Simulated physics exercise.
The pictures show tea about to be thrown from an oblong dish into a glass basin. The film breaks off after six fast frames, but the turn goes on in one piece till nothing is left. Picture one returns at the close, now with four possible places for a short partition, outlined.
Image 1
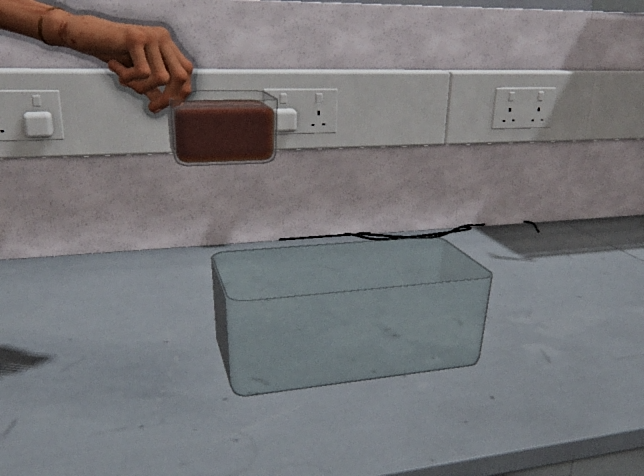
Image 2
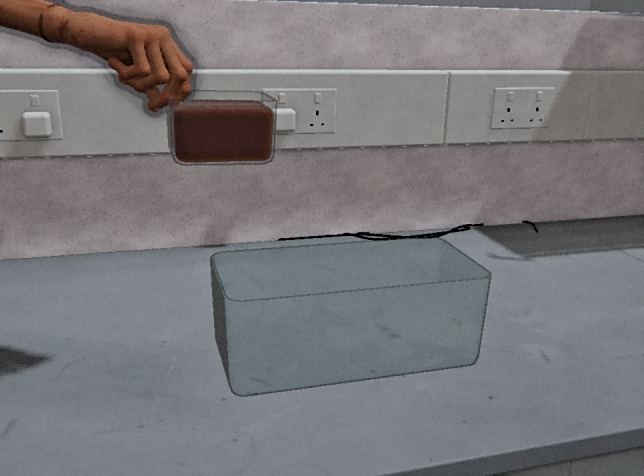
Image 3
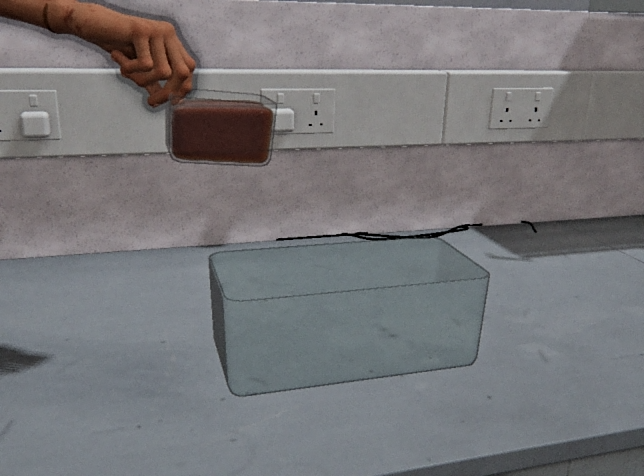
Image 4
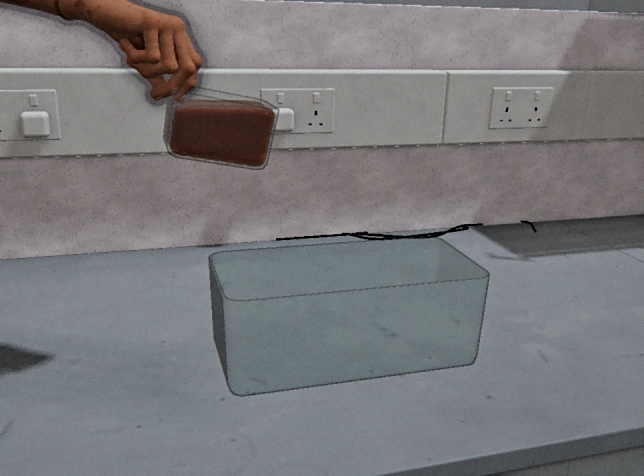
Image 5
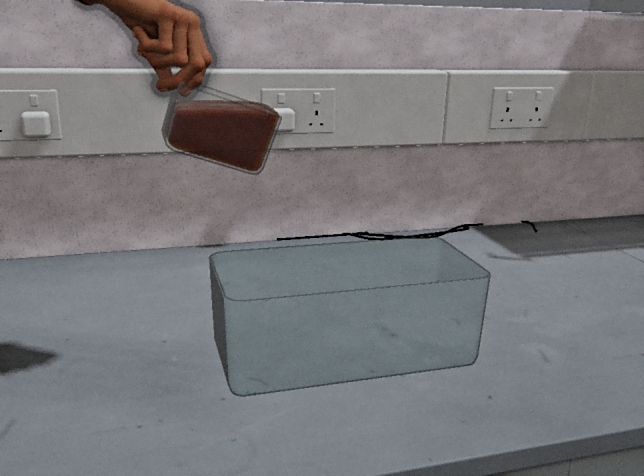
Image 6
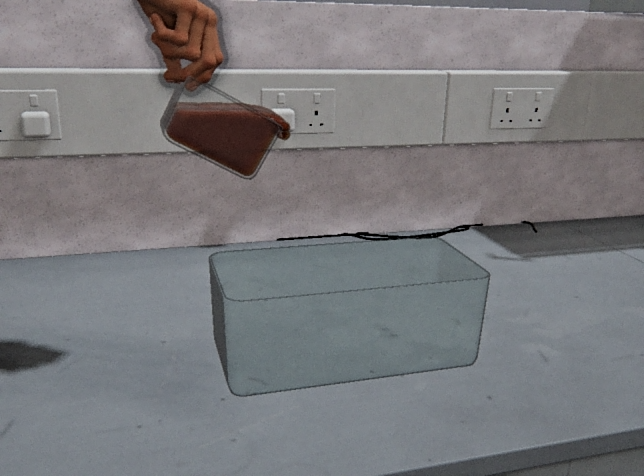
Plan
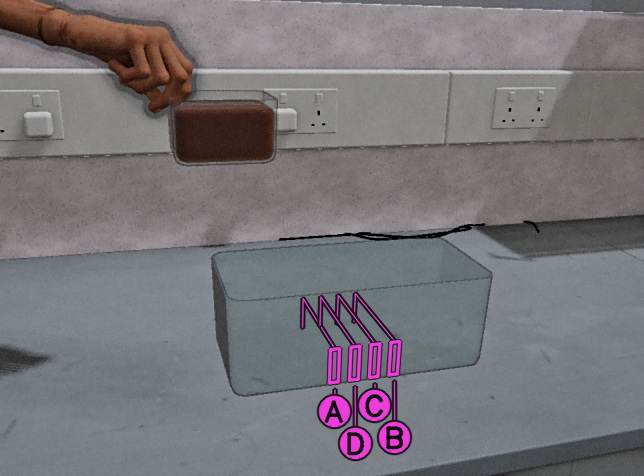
A hand tilts a small clear dish until brown liquid reaches over its right lip.
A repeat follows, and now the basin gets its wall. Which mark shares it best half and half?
D works best here.
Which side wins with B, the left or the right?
The left side.
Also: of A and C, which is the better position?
Here it is position A.
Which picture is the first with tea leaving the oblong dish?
In picture 5.
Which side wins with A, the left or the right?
More ends on the right.
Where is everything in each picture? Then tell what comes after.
Upright, lip at (268, 94); basin from (230, 393) to (477, 360); nothing has left yet, in the first picture.
Upright, lip at (268, 96); nothing has left yet, in the second picture.
Tipped about 5°, lip at (268, 99); nothing has left yet, in the third picture.
Tipped about 11°, lip at (270, 104); nothing has left yet, in the fourth picture.
Tipped about 19°, lip at (273, 112); tea is over the lip, down to (273, 112), in the fifth picture.
Tipped about 29°, lip at (275, 121); tea is over the lip, down to (282, 134), in the sixth picture.
In magenta, A at (335, 389); B at (394, 381); C at (374, 384); D at (355, 386).
For position A, about 27 % ends left of the wall and 72 % right of it.
For position B, about 93 % ends left of the wall and 6 % right of it.
For position C, about 91 % ends left of the wall and 7 % right of it.
For position D, about 43 % ends left of the wall and 56 % right of it.
